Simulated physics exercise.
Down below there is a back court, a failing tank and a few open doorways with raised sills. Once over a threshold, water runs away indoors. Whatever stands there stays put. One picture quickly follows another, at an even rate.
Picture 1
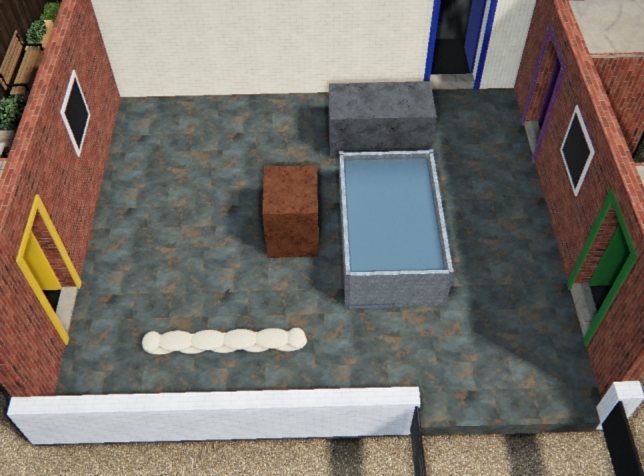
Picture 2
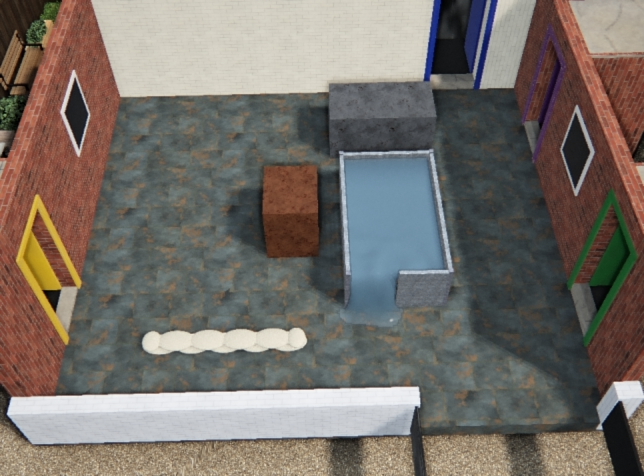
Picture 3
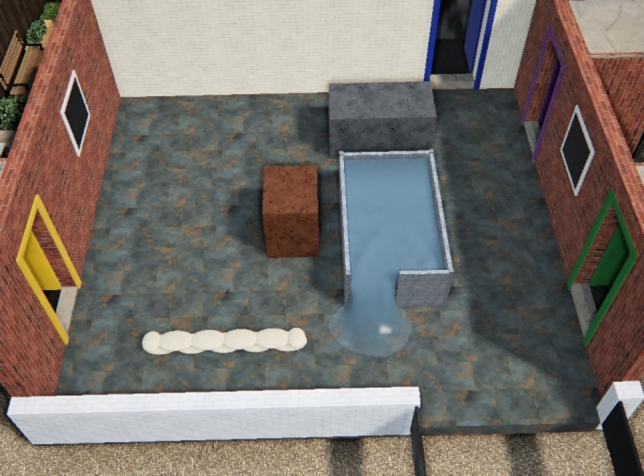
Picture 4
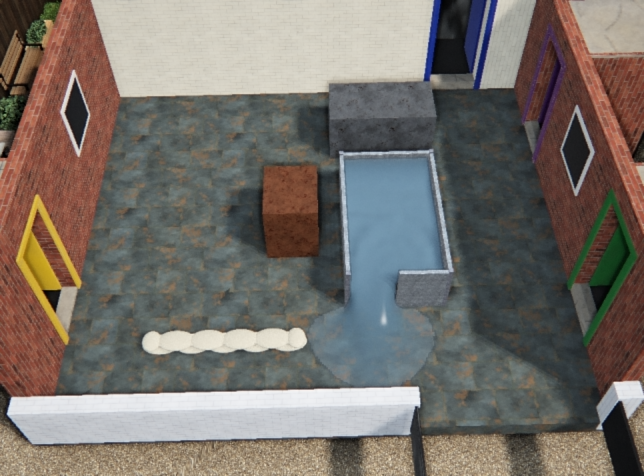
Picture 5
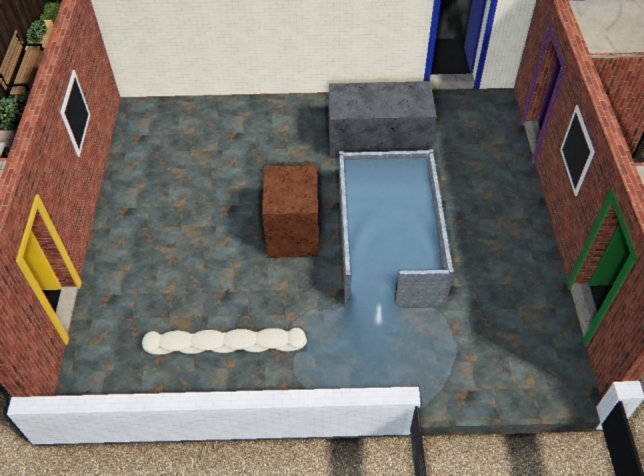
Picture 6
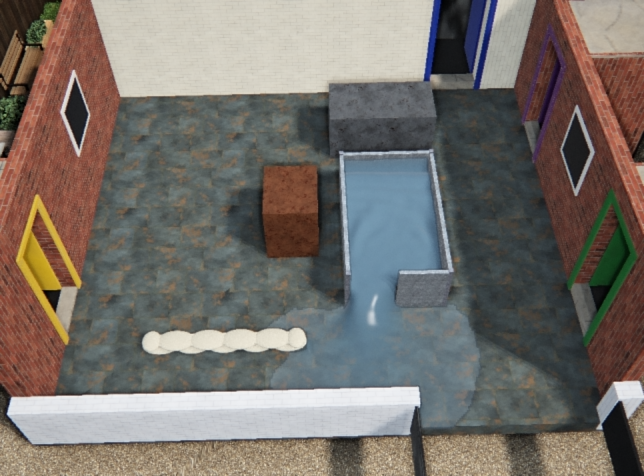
A rectangular tank of still water in a brick-walled courtyard opened at its front left corner, and water poured out, spreading across the dark floor toward the low white wall and out to both sides.
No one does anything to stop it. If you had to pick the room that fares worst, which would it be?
I would pick the yellow room.
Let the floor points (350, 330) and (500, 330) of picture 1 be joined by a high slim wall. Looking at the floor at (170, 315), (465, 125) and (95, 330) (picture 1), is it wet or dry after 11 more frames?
Taking the points in order, they are swamped, spared and swamped.
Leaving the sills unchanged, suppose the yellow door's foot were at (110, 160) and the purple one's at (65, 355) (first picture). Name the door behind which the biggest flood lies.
Door with the most inflow: The purple-painted one.
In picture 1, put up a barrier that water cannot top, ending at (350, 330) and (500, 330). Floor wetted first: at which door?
That's the door marked green.
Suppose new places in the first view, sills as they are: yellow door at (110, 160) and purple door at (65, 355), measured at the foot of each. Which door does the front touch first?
That is the purple one.
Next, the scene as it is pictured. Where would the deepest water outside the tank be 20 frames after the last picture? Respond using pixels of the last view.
I would point to (55, 397).
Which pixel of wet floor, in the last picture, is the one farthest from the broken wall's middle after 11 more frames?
About at (50, 420).
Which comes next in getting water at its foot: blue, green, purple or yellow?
It's the yellow-painted one.
A moment on, water covers 15 % of the floor; yellow door not reached, green door not reached, purple door not reached, blue door not reached.
Next, water covers 20 % of the floor; yellow door not reached, green door not reached, purple door not reached, blue door not reached.
Then, water covers 25 % of the floor; yellow door a trickle in, green door wet at the sill, nothing in, purple door not reached, blue door not reached.
Later, water covers 55 % of the floor; yellow door some in, green door wet at the sill, nothing in, purple door not reached, blue door not reached.
In the end, water covers 75 % of the floor; yellow door some in, green door wet at the sill, nothing in, purple door not reached, blue door not reached; the yellow door has let in the most.
